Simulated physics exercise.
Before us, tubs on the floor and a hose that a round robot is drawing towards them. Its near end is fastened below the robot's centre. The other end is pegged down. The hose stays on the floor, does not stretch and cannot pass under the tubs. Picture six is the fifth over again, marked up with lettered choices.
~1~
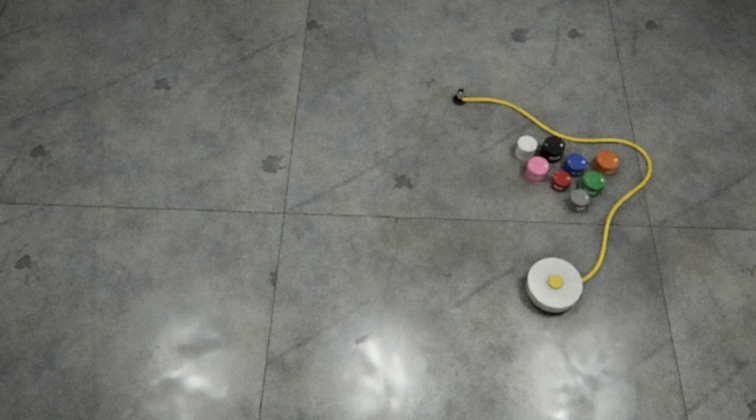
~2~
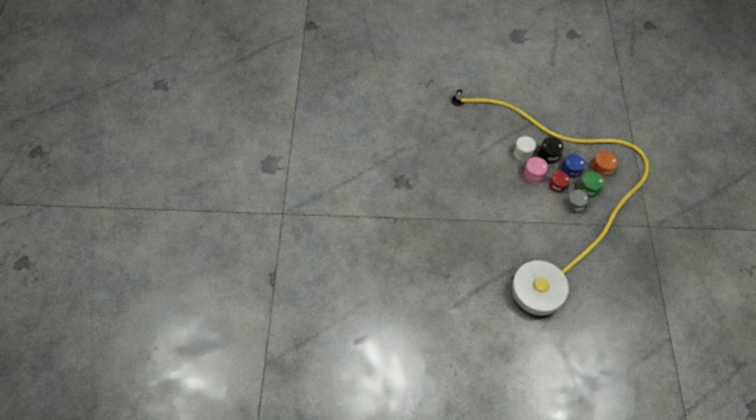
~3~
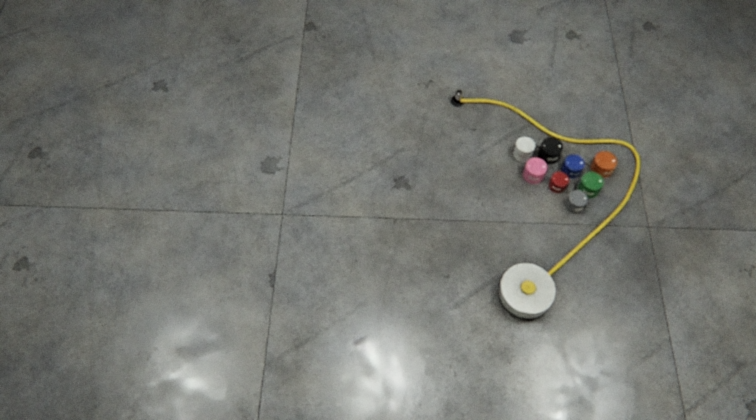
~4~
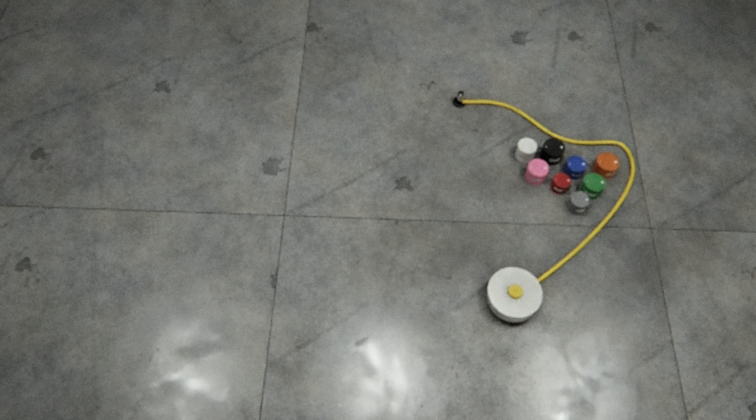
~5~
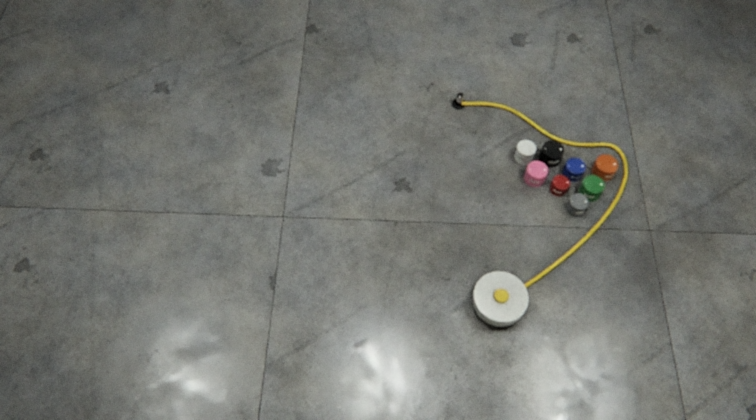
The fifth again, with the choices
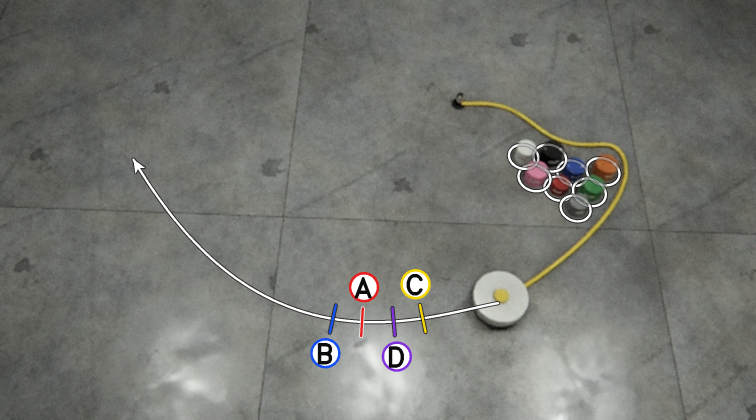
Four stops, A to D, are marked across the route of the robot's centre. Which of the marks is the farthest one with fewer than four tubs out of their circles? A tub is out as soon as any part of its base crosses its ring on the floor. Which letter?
As far as tick C.
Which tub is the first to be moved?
The orange one.
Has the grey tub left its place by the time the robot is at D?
By then, yes.
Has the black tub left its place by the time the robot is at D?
By then, no.
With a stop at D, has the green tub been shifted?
By then, yes.
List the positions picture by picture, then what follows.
Black tub (552, 150); green tub (592, 184); pink tub (537, 170), in the first picture.
Robot (539, 288); grey tub (577, 202), in the second picture.
Robot (526, 291); peg (458, 97), in the third picture.
Robot (514, 295); orange tub (606, 166), in the fourth picture.
Robot (500, 299); black tub (551, 154); green tub (592, 188); pink tub (536, 174), in the fifth picture.
On the marked copy, A at (362, 322); B at (333, 319); C at (423, 318); D at (394, 322); the route from (498, 303) via (265, 296) to (133, 160).
Taking C. A third of the way, robot (474, 305).
Two thirds of the way, robot (448, 311); orange tub (602, 168).
When it is over, robot (423, 315); blue tub (569, 170); orange tub (590, 172); green tub (587, 190); one over the rings.
As for the rest, A has six over the rings; B has eight over the rings; D has five over the rings.
